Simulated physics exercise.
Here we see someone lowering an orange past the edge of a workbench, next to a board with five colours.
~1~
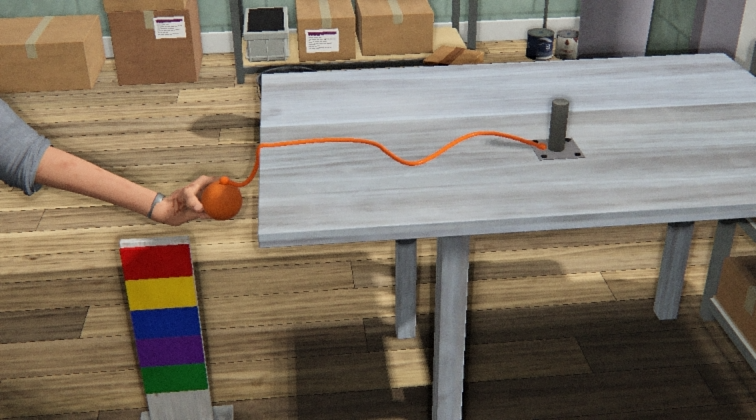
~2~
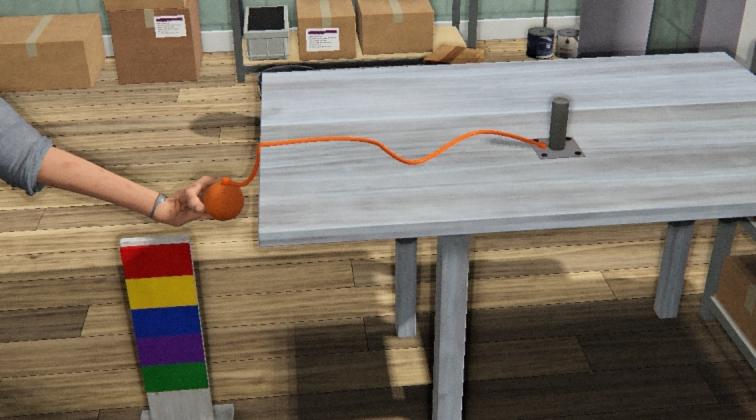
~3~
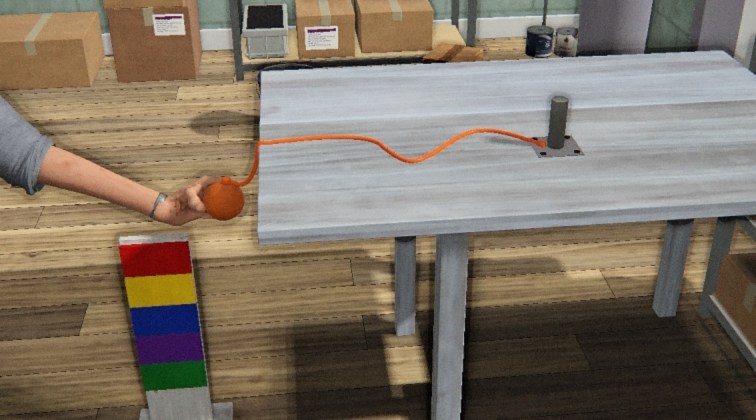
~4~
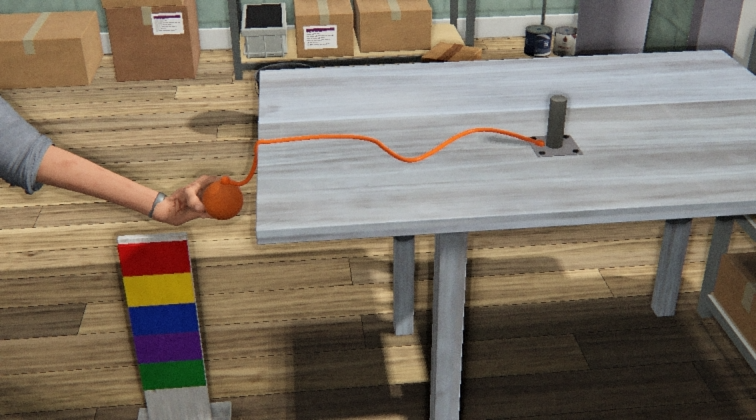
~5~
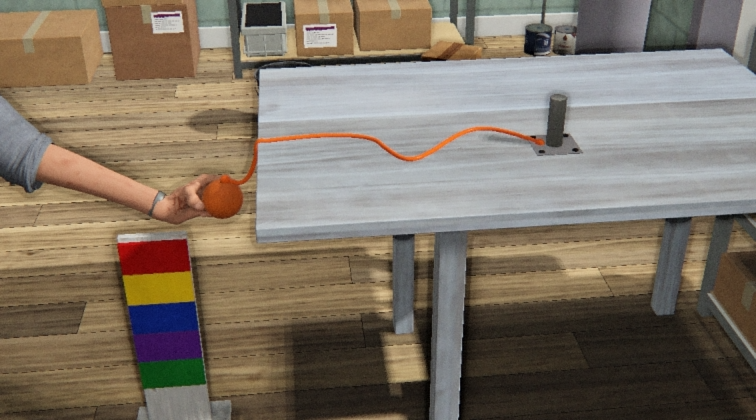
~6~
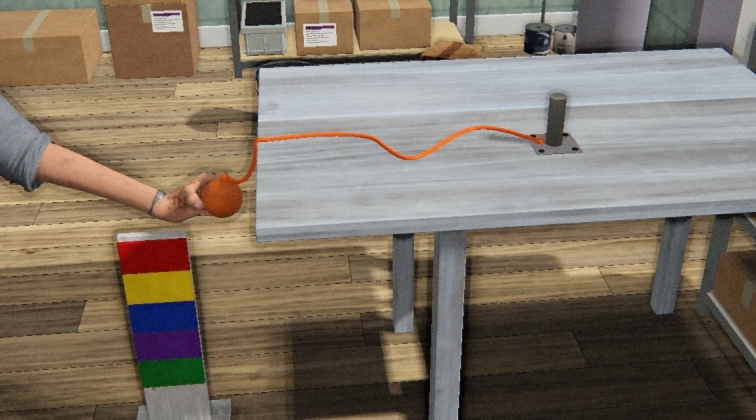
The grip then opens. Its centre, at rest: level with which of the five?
Yellow.
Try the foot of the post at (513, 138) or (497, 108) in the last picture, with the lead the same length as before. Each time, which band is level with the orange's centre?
Going case by case, it's blue and then blue.
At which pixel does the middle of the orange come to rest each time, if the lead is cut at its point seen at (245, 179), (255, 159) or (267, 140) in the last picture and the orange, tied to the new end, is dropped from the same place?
Well, that gives around (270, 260) the first time, (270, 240) the next and (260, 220) the last.
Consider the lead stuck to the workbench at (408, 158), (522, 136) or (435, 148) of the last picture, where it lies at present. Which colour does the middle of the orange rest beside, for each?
Note: Try 1 red; try 2 yellow; try 3 red.
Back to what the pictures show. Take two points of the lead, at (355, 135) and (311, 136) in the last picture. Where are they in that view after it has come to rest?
One finishes at (285, 148) and the other at (257, 167).
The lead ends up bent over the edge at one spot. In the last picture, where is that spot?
It's the piece you see at (323, 135).
Soon after, orange near (293, 281); level with yellow.
Then, orange near (258, 285); level with yellow.
At rest, orange near (262, 285); level with yellow. The lead holds its middle at yellow.
